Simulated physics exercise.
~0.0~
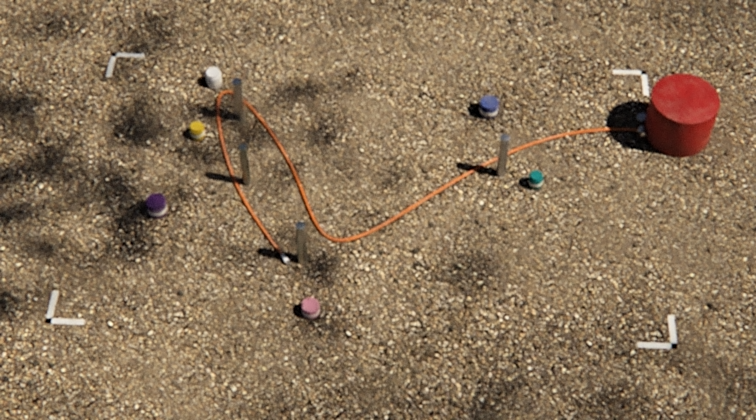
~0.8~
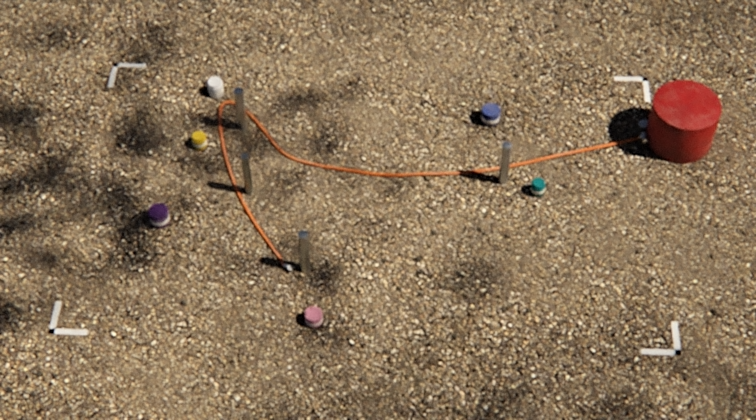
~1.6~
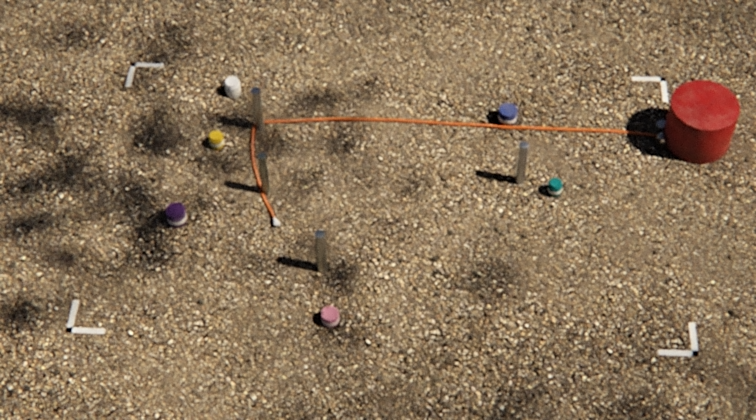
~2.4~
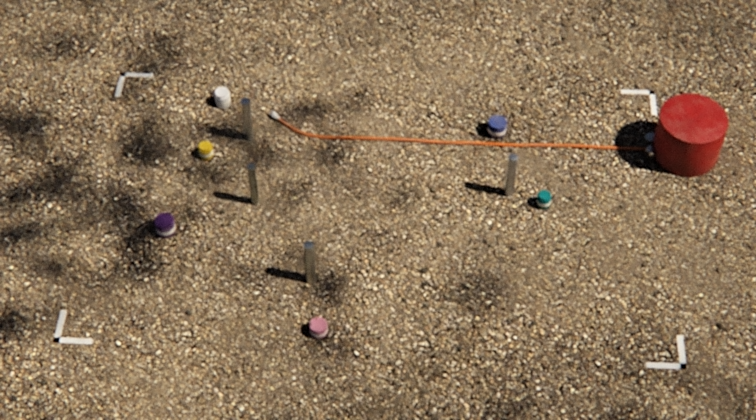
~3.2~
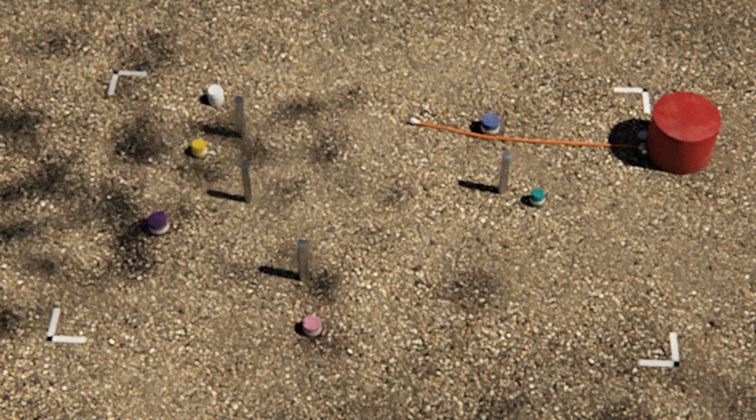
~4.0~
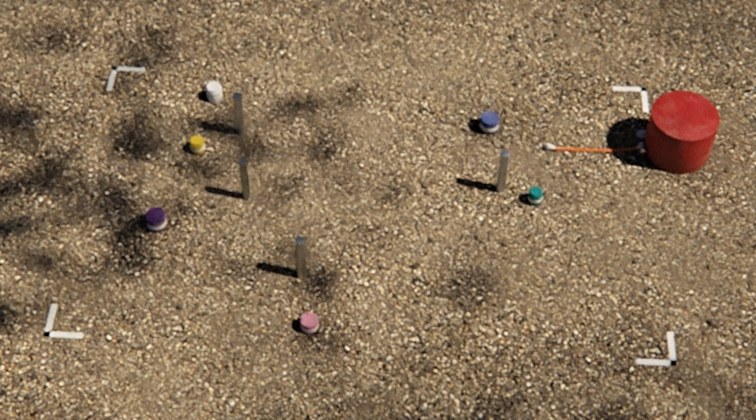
On a sunlit, gravelly yard, an orange cord runs from a large red drum at the right, dips past a post, and loops around upright posts at the left, with six small containers scattered about. The cord draws in toward the drum, its sagging middle lifting and straightening. Its pale end leaves the lowest post, slides up past the others at the left, and comes free of them. It then trails rightward across the open ground, passing just below the blue tin. At the end only a short length remains outside the drum, with the containers seemingly undisturbed.
